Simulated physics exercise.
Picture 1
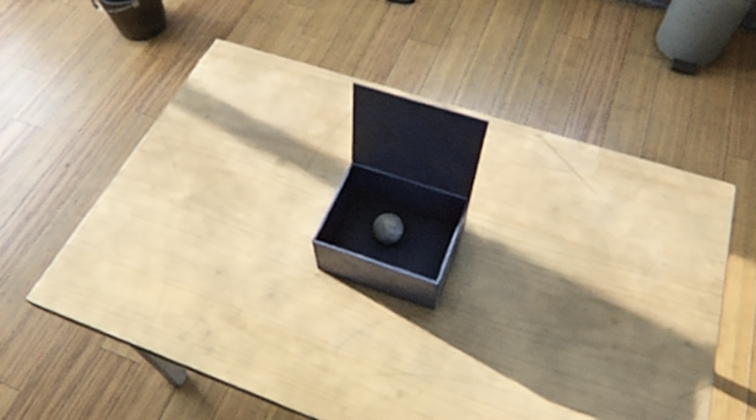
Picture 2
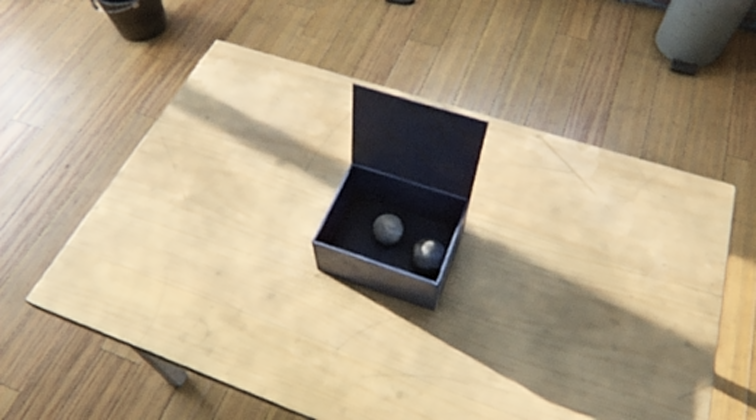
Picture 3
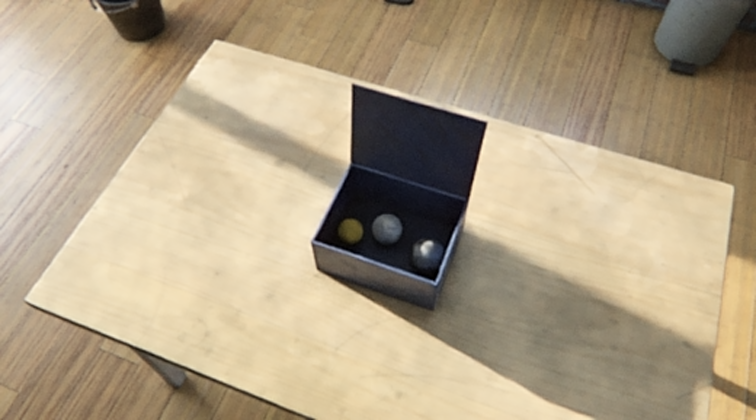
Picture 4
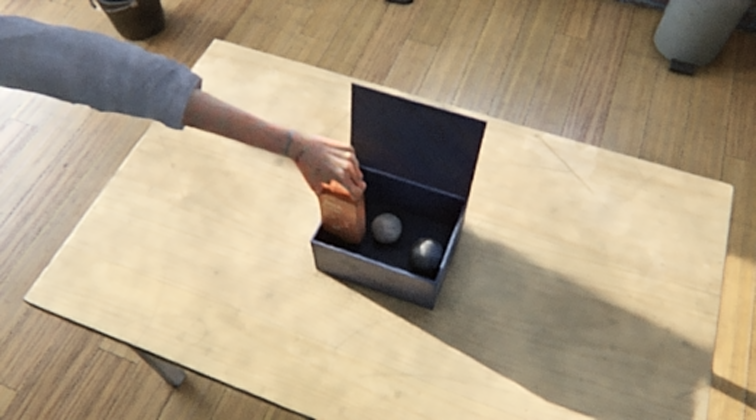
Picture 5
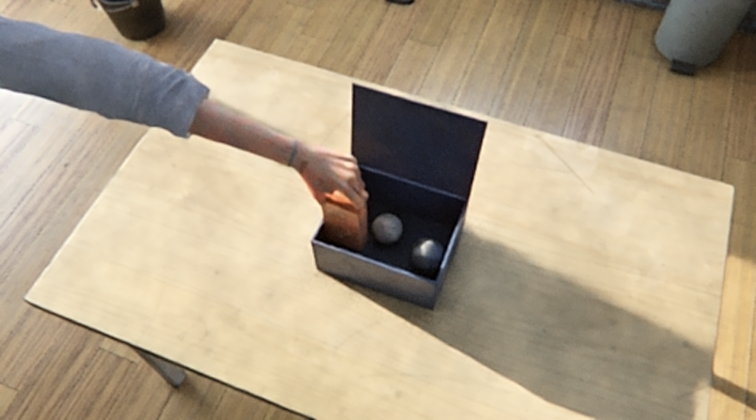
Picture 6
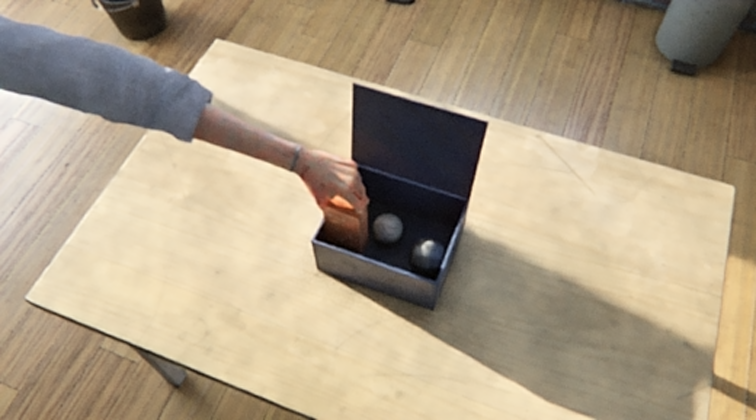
A hand lowered an orange packet into the left side of an open box and kept hold of it, after a white ball, a grey ball and a yellowish ball had appeared inside in turn.
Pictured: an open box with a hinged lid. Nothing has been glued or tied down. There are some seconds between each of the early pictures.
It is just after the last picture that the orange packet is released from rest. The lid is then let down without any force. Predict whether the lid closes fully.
The lid is not fully lowered.
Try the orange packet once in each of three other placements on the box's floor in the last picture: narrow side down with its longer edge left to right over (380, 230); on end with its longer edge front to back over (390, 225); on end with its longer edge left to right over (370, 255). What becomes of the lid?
In order: The lid fits down, then fits down, then gets blocked.
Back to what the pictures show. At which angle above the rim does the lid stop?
About 10°.
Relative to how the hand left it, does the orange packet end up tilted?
Result: It remains as it was set.
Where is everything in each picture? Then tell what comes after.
In the first frame, the last thing is not in view yet; white ball (388, 229).
In the second frame, the last thing is not in view yet.
In the third frame, the last thing is not in view yet; grey ball (427, 256).
The fourth frame shows coming down; orange packet (342, 212); white ball (386, 229).
The fifth frame shows coming down; orange packet (345, 220).
The sixth frame shows put in, still held; orange packet (346, 224); grey ball (428, 256).
Then, 0.80 s past the last view, lid starting down; orange packet displaced about its own width near (341, 249); yellow lemon displaced a little.
Then, 1.60 s past the last view, lid 61° above the rim; orange packet displaced about its own width near (341, 249); yellow lemon displaced a little.
Then, 1.90 s past the last view, lid 16° above the rim; orange packet displaced about its own width near (341, 249); yellow lemon displaced a little.
Finally, lid 10° above the rim; moved from the start, orange packet; the other 3 still in place. Final places as the last picture's camera would see them, orange packet near (341, 249).
